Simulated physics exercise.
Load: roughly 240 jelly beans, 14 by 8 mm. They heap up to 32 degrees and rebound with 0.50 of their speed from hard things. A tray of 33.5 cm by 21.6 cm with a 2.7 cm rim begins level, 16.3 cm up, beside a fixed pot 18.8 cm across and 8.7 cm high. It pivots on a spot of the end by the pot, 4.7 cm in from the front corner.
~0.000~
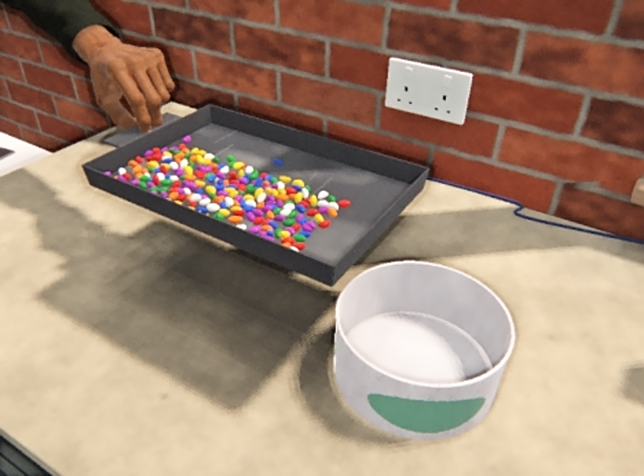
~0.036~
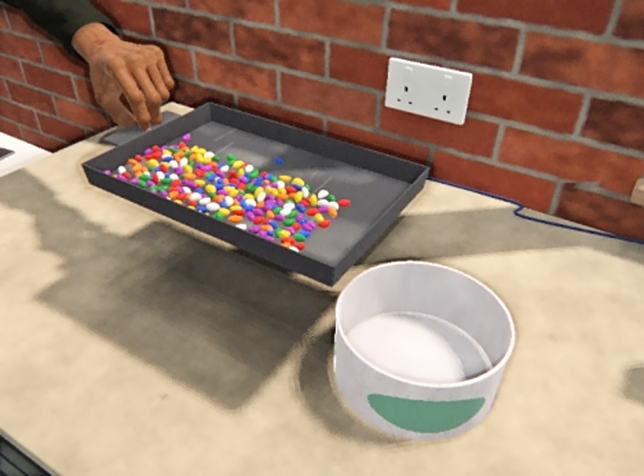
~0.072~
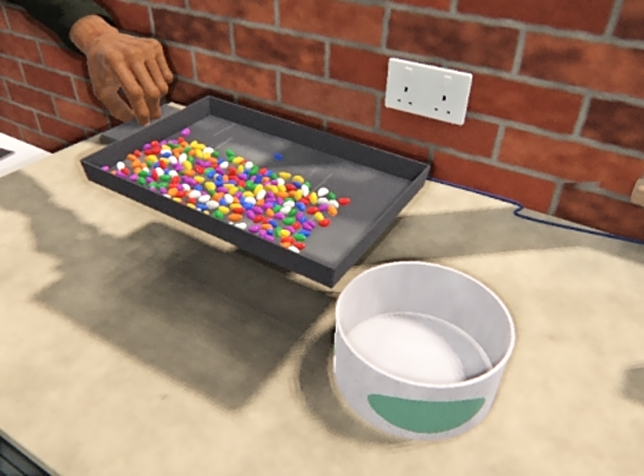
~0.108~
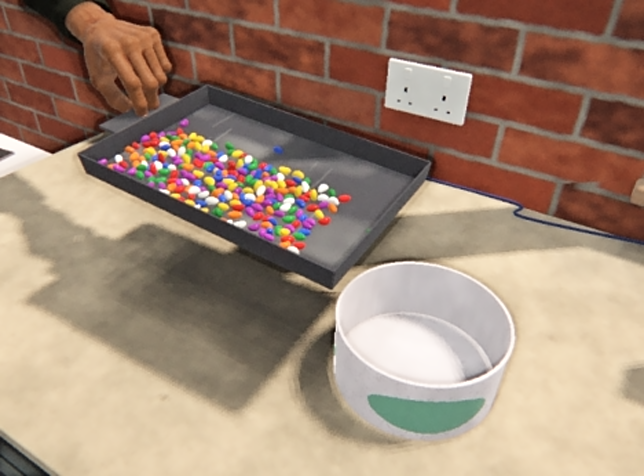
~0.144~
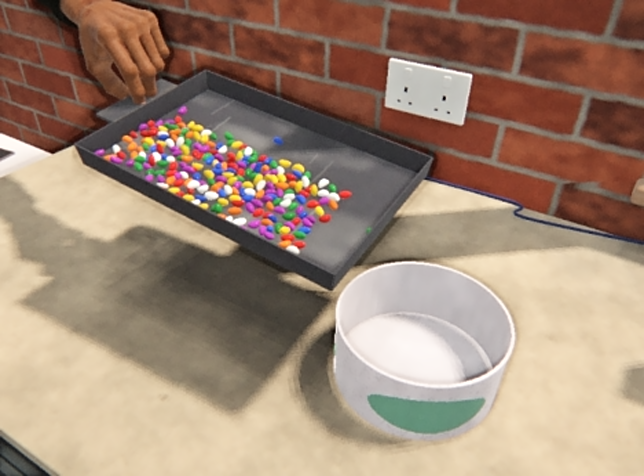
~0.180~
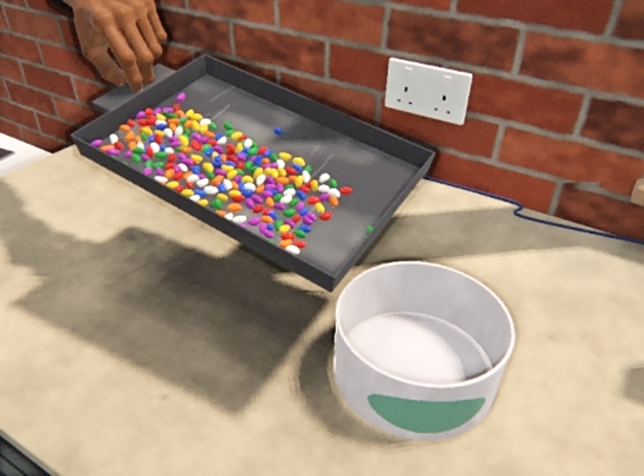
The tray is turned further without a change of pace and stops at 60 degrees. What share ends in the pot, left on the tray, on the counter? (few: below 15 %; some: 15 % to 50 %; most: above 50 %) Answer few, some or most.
Pot few, tray most, counter some.
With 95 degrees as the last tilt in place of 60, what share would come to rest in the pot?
Then about 5 per cent.
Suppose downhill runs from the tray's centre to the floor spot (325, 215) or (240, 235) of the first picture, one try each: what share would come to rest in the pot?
Some 40 and 0 per cent.
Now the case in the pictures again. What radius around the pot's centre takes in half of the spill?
Some 18 cm.
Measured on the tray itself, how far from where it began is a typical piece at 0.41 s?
Some 2 cm.
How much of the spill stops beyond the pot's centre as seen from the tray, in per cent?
Roughly 40 per cent.
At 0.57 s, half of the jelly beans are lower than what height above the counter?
About 24 cm.
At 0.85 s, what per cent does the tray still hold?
Roughly 95 per cent.
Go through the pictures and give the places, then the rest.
In the first picture, tray tilt 0 degrees, front corners at (85, 165) and (333, 264); middle of the pieces at (229, 191); pot at (424, 316).
In the second picture, tray tilt 1 degrees, front corners at (85, 163) and (333, 264); middle of the pieces at (229, 190).
In the third picture, tray tilt 2 degrees, front corners at (83, 160) and (333, 266); middle of the pieces at (229, 187).
In the fourth picture, tray tilt 5 degrees, front corners at (81, 153) and (333, 268), lowest corner right front; middle of the pieces at (228, 183).
In the fifth picture, tray tilt 9 degrees, front corners at (78, 144) and (334, 271), lowest corner right front; middle of the pieces at (228, 176).
In the sixth picture, tray tilt 12 degrees, front corners at (75, 135) and (334, 274), lowest corner right front; middle of the pieces at (227, 169); pot at (424, 316). Its pace works out near 105 degrees a second.
After 0.41 s, tilt 36 degrees; the tray holds 100 %, the pot 0 %.
After 0.57 s, tilt 53 degrees; the tray holds 100 %, the pot 0 %.
Then, at 0.85 s, tilt 60 degrees; the tray holds 95 %, the pot 0 %.
In the end, at 2.3 s, pot 0 %, tray 65 %, counter 35 %.
